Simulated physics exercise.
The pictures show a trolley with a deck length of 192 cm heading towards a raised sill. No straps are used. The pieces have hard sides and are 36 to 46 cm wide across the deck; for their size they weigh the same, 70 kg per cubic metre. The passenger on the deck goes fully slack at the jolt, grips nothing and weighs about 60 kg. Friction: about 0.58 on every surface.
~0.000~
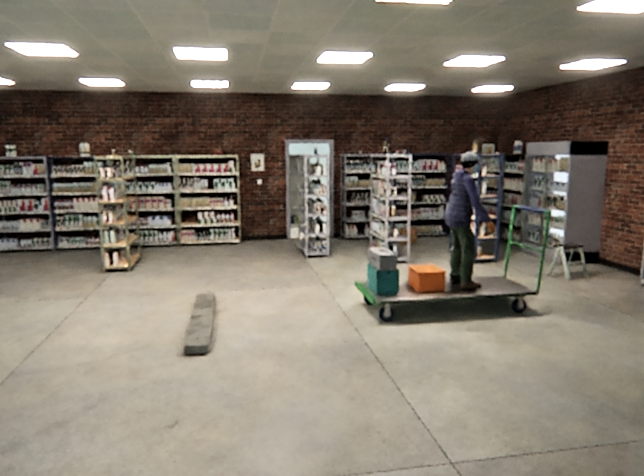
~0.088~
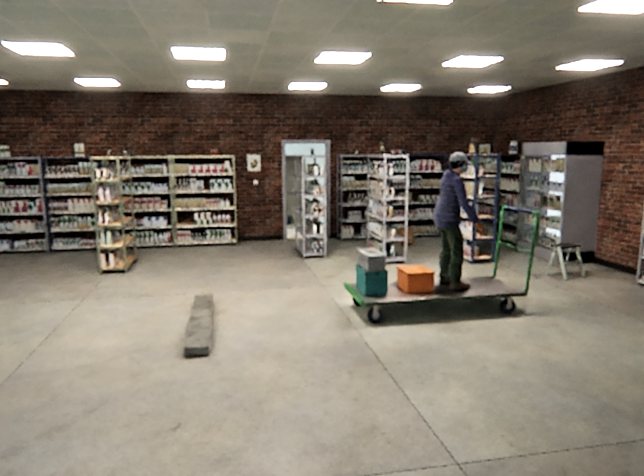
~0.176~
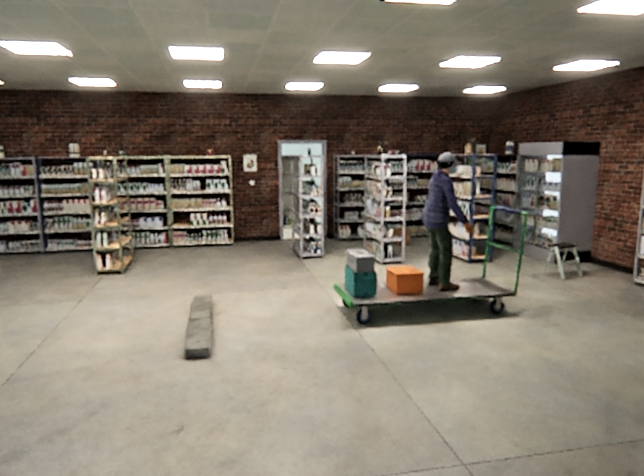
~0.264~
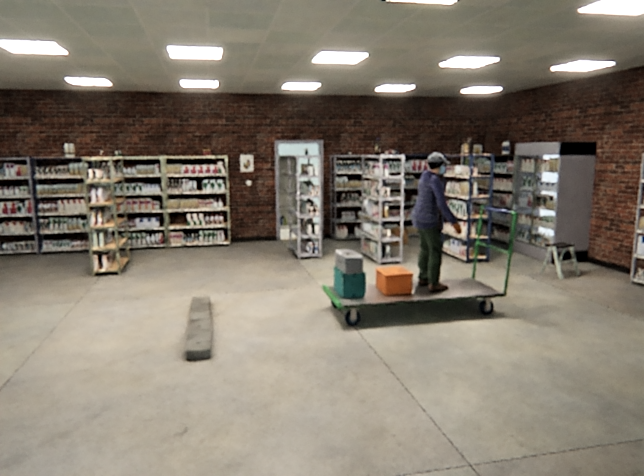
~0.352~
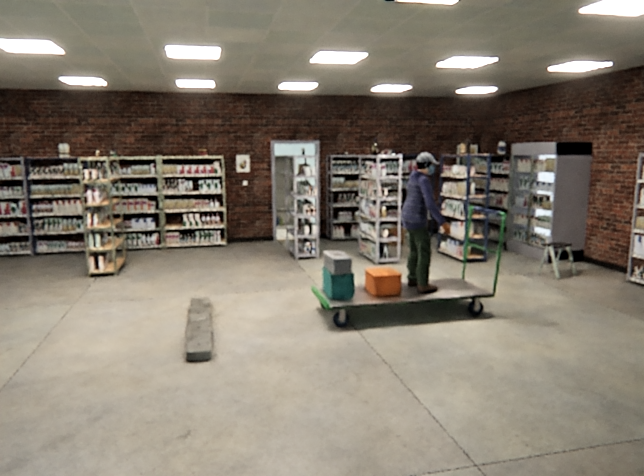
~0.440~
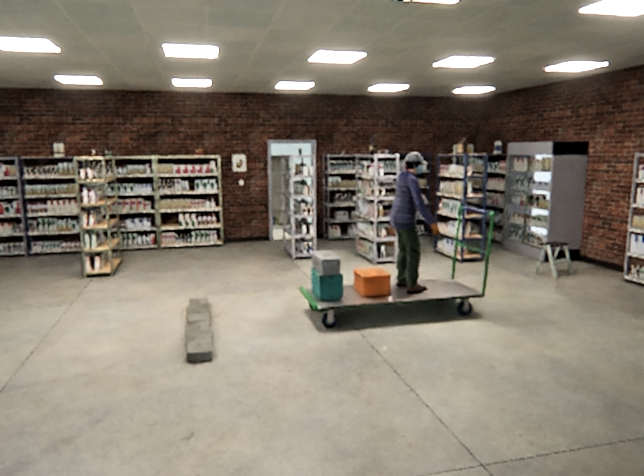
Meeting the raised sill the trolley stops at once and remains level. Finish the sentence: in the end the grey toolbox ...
In the end the grey toolbox has left the deck.
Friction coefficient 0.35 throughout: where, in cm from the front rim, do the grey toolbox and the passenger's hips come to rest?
Grey 70 past, hips 30 behind.
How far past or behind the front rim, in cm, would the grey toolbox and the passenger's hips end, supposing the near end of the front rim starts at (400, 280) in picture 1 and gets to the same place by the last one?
In that case grey 150 past, hips 70 past.
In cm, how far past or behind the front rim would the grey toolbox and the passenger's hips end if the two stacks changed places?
In that case the grey one ends 20 cm behind the front rim and the hips 30 cm behind it.
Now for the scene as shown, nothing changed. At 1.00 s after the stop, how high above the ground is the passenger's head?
The head is some 50 cm up from the ground.
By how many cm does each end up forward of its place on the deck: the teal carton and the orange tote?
Approximate forward shift in cm: Teal near 10, orange near 25.
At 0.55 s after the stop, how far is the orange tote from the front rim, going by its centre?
Roughly 50 cm short of the front rim.
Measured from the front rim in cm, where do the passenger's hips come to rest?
Some 30 cm behind it.
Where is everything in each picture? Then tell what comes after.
In the first frame, grey toolbox (382, 259), hips (458, 216), rim corner (374, 302); 180 cm still to roll.
In the second frame, grey toolbox (371, 259), hips (447, 216), rim corner (363, 303); 167 cm still to roll.
In the third frame, grey toolbox (360, 260), hips (436, 217), rim corner (351, 304); 154 cm still to roll.
In the fourth frame, grey toolbox (349, 261), hips (425, 217), rim corner (340, 305); 141 cm still to roll.
In the fifth frame, grey toolbox (337, 262), hips (414, 218), rim corner (328, 307); 128 cm still to roll.
In the sixth frame, grey toolbox (326, 263), hips (403, 218), rim corner (317, 308); 115 cm still to roll. Speed about 1.5 m/s.
The wheels strike at 1.22 s.
After 1.77 s the grey toolbox is 18 cm past the rim, tilted 80°, near (182, 301) in the last picture's view.
After 2.22 s the grey toolbox is 51 cm past the rim, tilted 130°, near (150, 321) in the last picture's view.
At rest, 2.9 s, past the rim, grey toolbox; behind it, teal carton, orange tote and the passenger's hips.
